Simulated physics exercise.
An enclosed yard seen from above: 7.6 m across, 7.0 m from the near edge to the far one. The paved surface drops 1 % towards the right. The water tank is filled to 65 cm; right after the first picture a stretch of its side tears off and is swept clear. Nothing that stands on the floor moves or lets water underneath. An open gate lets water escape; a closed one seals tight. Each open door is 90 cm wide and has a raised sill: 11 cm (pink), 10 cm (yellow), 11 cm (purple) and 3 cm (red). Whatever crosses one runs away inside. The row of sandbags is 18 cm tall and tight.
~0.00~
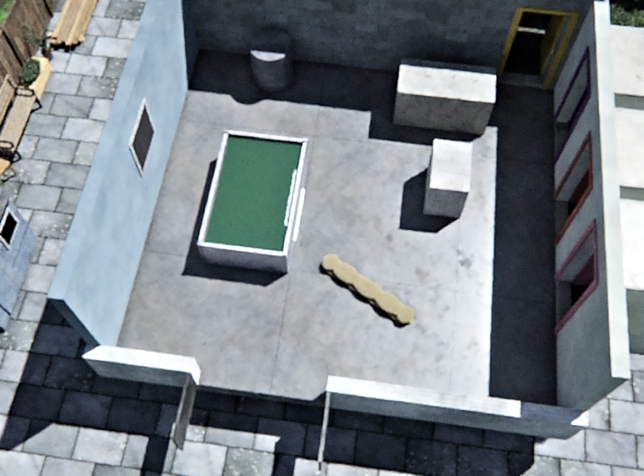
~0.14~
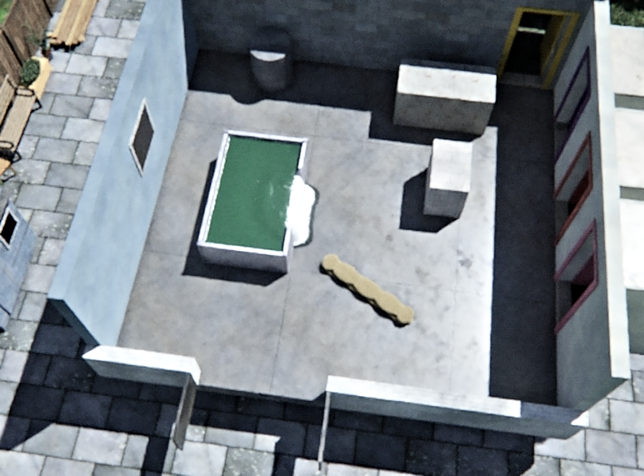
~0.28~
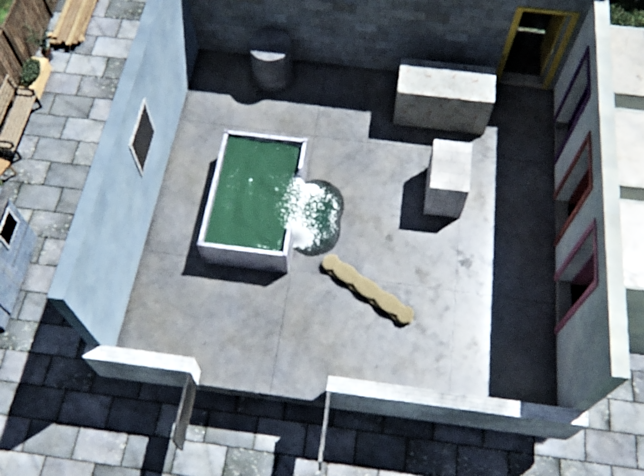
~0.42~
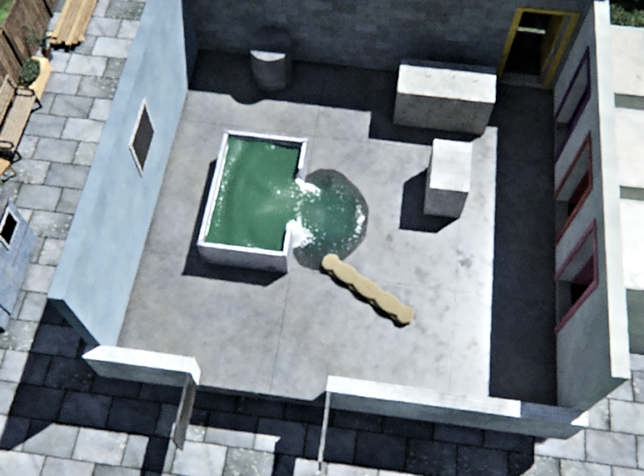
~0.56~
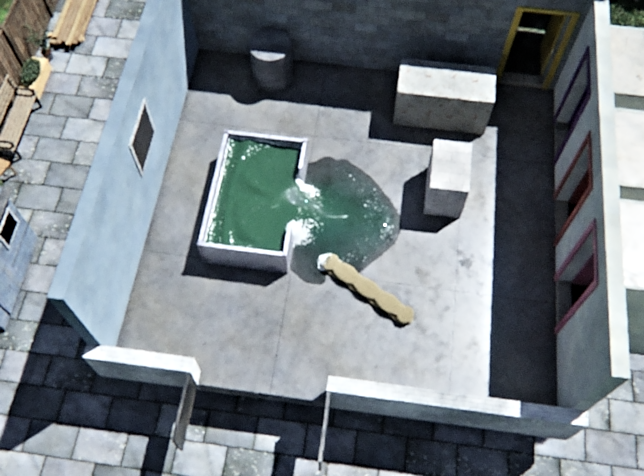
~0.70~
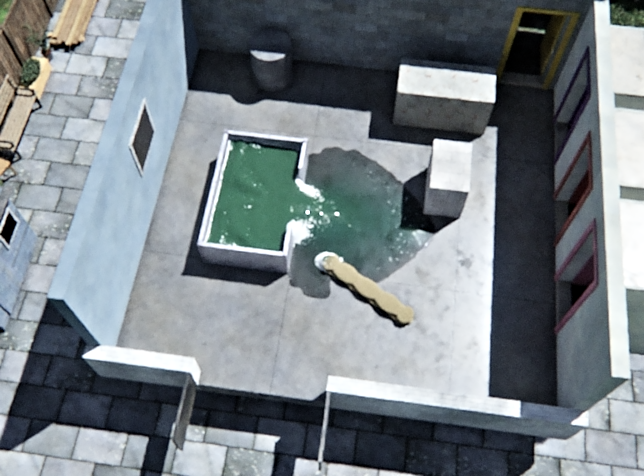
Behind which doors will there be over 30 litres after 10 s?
The water let in: At the pink door it goes over the limit; at the yellow door it does not reach the limit; at the purple door it stays under the limit; at the red door it goes over the limit.
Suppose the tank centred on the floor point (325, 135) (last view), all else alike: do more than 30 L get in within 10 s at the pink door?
Then: Pink under.
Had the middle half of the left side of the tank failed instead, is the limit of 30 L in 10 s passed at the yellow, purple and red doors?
Then: Yellow not over, purple under, red under.
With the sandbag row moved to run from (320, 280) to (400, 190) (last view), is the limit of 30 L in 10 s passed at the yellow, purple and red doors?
Then: Yellow not over, purple under, red over.
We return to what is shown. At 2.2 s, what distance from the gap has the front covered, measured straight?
Roughly 5.4 m.
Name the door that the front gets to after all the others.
The yellow one.
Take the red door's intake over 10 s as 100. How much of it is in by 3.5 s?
Some 45 per cent by then.
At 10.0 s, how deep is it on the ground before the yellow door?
Some 7.5 cm.
After 1.4 s water covers 25 % of the floor and is deepest (32 cm) near (423, 198); pink door not reached, yellow door not reached, purple door not reached, red door not reached.
After 2.2 s water covers 35 % of the floor and is deepest (26 cm) near (555, 273); pink door 23 cm at the sill, 10 L in, yellow door not reached, purple door not reached, red door 8 cm at the sill, 19 L in.
After 3.5 s water covers 45 % of the floor and is deepest (24 cm) near (556, 419); pink door 20 cm at the sill, 74 L in, yellow door not reached, purple door 9 cm at the sill, 0 L in, red door 8 cm at the sill, 52 L in.
After 6.0 s water covers 65 % of the floor and is deepest (16 cm) near (556, 419); pink door 12 cm at the sill, 116 L in, yellow door 8 cm at the sill, 0 L in, purple door 9 cm at the sill, 0 L in, red door 6 cm at the sill, 89 L in.
After 10.0 s water covers 85 % of the floor and is deepest (10 cm) near (553, 95); pink door 9 cm at the sill, 118 L in, yellow door 8 cm at the sill, 0 L in, purple door 7 cm at the sill, 1 L in, red door 6 cm at the sill, 112 L in.
